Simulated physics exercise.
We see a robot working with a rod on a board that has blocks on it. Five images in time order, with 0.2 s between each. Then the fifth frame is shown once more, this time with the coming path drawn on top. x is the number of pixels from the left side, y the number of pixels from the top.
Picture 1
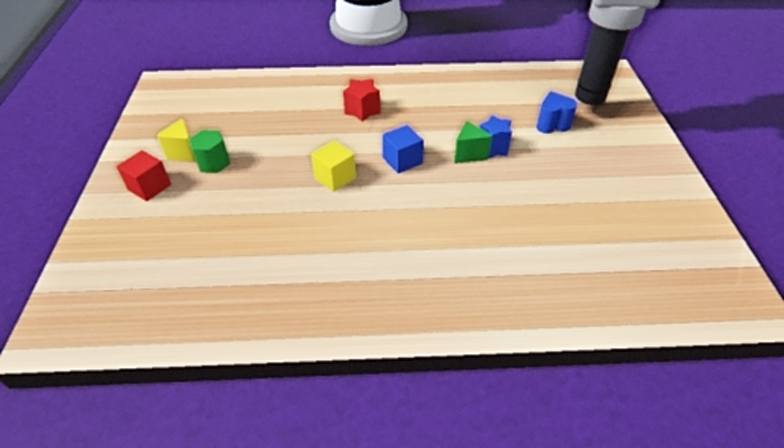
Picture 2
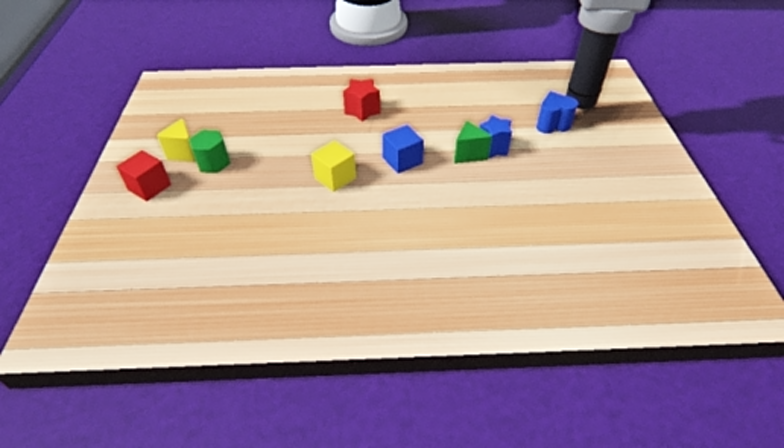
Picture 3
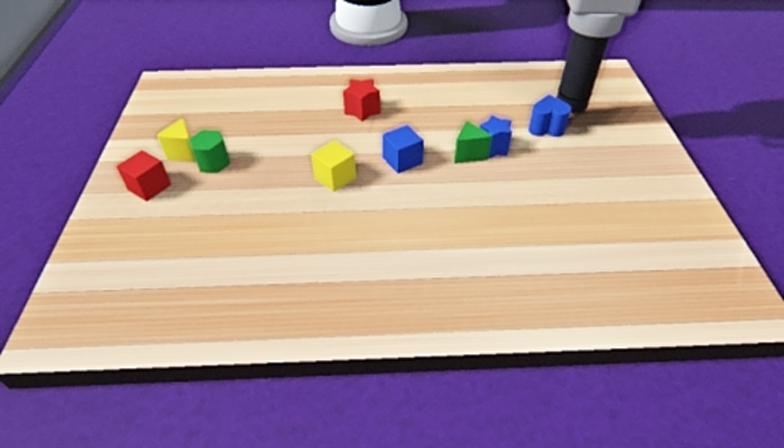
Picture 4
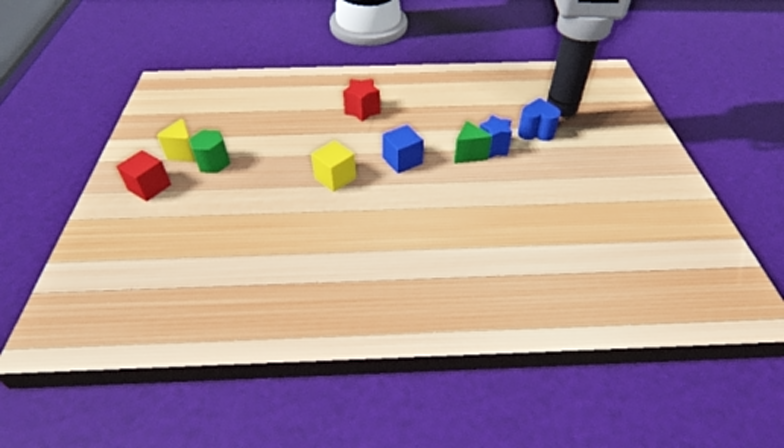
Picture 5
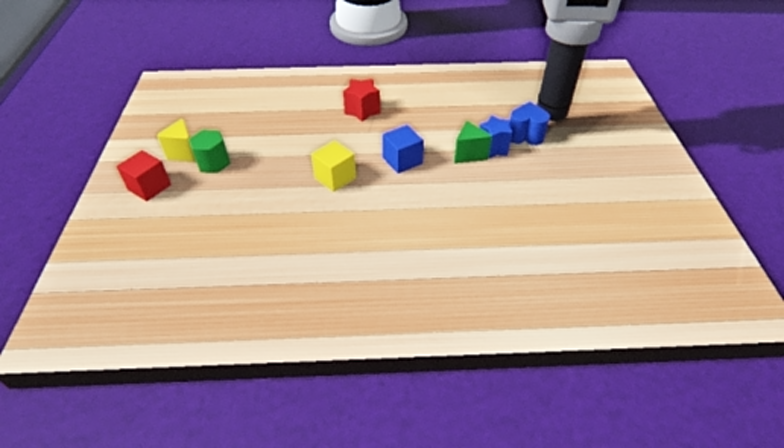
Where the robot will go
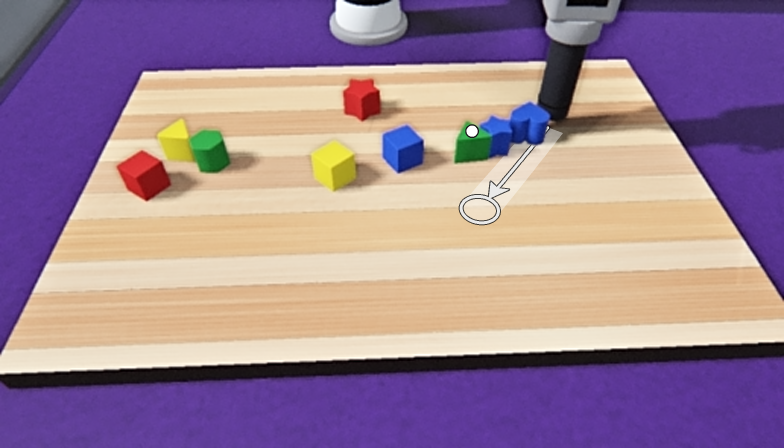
To begin with, a dark rod stands at the upper right of a wooden board scattered with colourful blocks, just beside a blue heart-shaped block. The rod moves left against the block and pushes it a short way left and slightly nearer the viewer, until it sits close beside the blue star.
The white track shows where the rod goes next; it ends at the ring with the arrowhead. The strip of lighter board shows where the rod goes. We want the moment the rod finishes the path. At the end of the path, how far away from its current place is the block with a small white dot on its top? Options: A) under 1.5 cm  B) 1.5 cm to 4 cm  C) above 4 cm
(B)
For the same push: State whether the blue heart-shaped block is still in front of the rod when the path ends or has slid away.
My prediction: No longer in front.
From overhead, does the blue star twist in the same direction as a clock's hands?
No - that is not the case.
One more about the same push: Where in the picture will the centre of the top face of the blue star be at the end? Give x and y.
It should be at (472, 124) by then.
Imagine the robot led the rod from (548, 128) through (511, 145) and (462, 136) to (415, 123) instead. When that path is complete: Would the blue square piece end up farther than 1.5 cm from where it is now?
Yes.
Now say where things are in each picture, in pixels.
In the first picture, tip of the rod (590, 97), middles of tops, green triangular piece (472, 131), blue star (498, 124), blue heart-shaped block (558, 101).
In the second picture, rod (581, 101), nothing pushed.
In the third picture, rod (571, 105), blue heart-shaped block (552, 105).
In the fourth picture, rod (562, 109), blue heart-shaped block (541, 109).
In the fifth picture, rod (552, 113), green triangular piece (472, 131), blue star (498, 124), blue heart-shaped block (530, 112).
The line goes from (548, 128) directly to (480, 209); the dot is on the green triangular piece.
On the path given first. One third of the way, rod (531, 137); green triangular piece (459, 137), turned 10° anticlockwise; blue star (476, 125), turned 30° anticlockwise; blue heart-shaped block (502, 120), turned 55° clockwise.
Two thirds of the way, rod (507, 165); green triangular piece (458, 137), turned 15° anticlockwise; blue star (472, 124), turned 30° anticlockwise; blue heart-shaped block (500, 121), turned 65° clockwise.
At the end, rod (482, 194); green triangular piece (458, 137), turned 15° anticlockwise; blue star (472, 124), turned 30° anticlockwise; blue heart-shaped block (500, 121), turned 65° clockwise.
